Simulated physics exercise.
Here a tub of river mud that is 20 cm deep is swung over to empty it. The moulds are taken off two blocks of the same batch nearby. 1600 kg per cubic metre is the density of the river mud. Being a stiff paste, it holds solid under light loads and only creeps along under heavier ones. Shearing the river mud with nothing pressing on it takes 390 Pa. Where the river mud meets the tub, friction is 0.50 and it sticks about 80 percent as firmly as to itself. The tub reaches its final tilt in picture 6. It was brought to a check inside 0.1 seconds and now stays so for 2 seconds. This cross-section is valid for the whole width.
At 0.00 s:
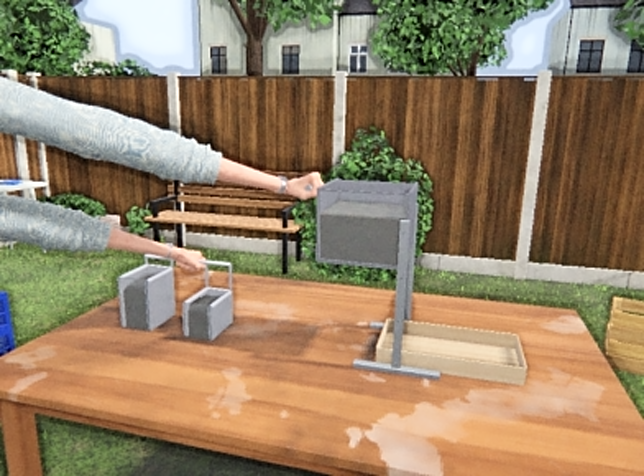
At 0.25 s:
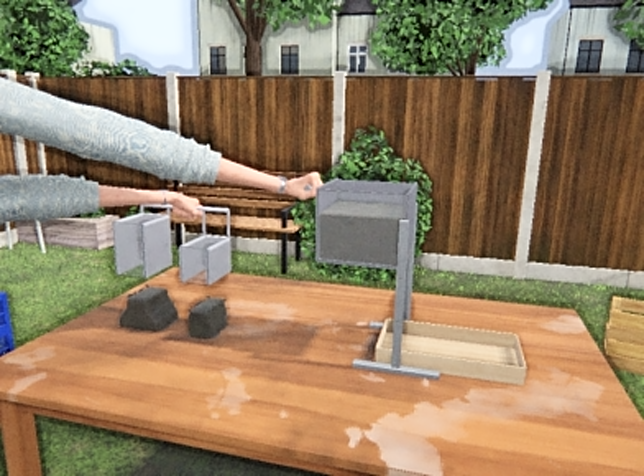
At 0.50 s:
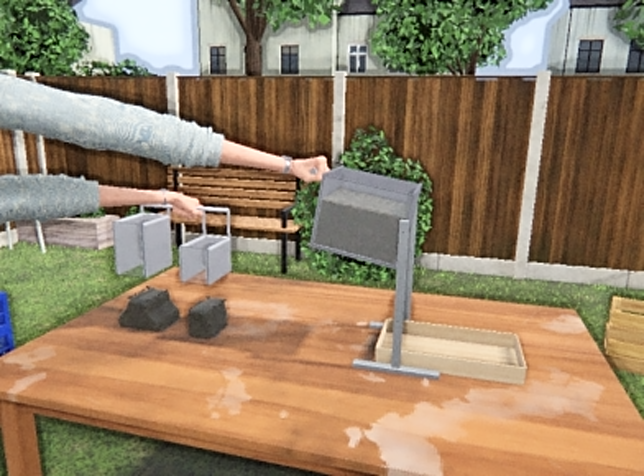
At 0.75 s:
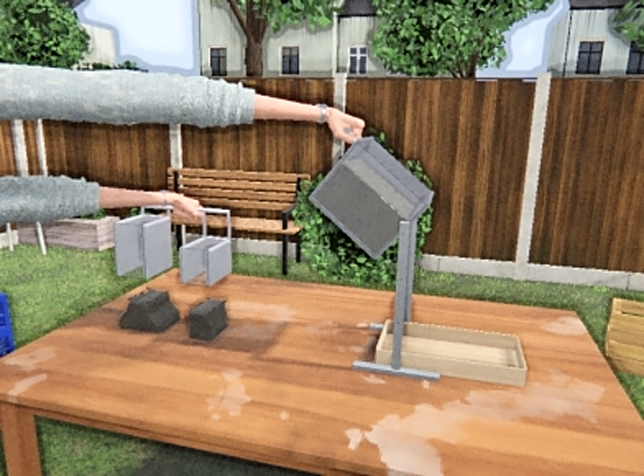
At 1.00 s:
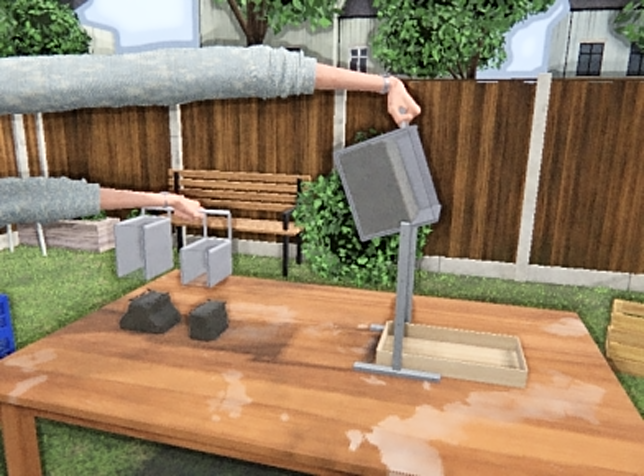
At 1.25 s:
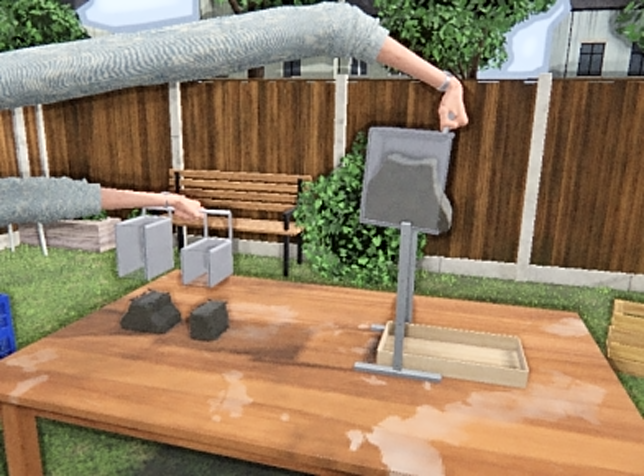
Two hands lift moulds off two dark mud blocks and swing a grey tub over rightward.
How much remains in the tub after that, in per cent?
39 %.
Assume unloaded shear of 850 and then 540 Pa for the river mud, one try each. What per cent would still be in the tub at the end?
60 in a hundred, followed by 45 in a hundred.
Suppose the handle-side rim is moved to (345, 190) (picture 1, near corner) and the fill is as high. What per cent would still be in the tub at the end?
Near 60 per cent.
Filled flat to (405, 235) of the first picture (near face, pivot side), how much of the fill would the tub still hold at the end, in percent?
Then about 65 %.
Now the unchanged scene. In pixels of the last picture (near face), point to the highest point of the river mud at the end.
About (393, 199).
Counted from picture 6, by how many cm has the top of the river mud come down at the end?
10 cm.
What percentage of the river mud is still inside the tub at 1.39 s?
The tub holds around 65 % of the load then.
After 1.39 s, the tub is at 94 degrees and holds 66 %.
After 1.56 s, the tub is at 94 degrees and holds 44 %.
After 1.73 s, the tub is at 94 degrees and holds 39 %.
After 1.90 s, the tub is at 94 degrees and holds 39 %.
After 3.25 s, at the end, the tub is at 94 degrees and holds 39 %.
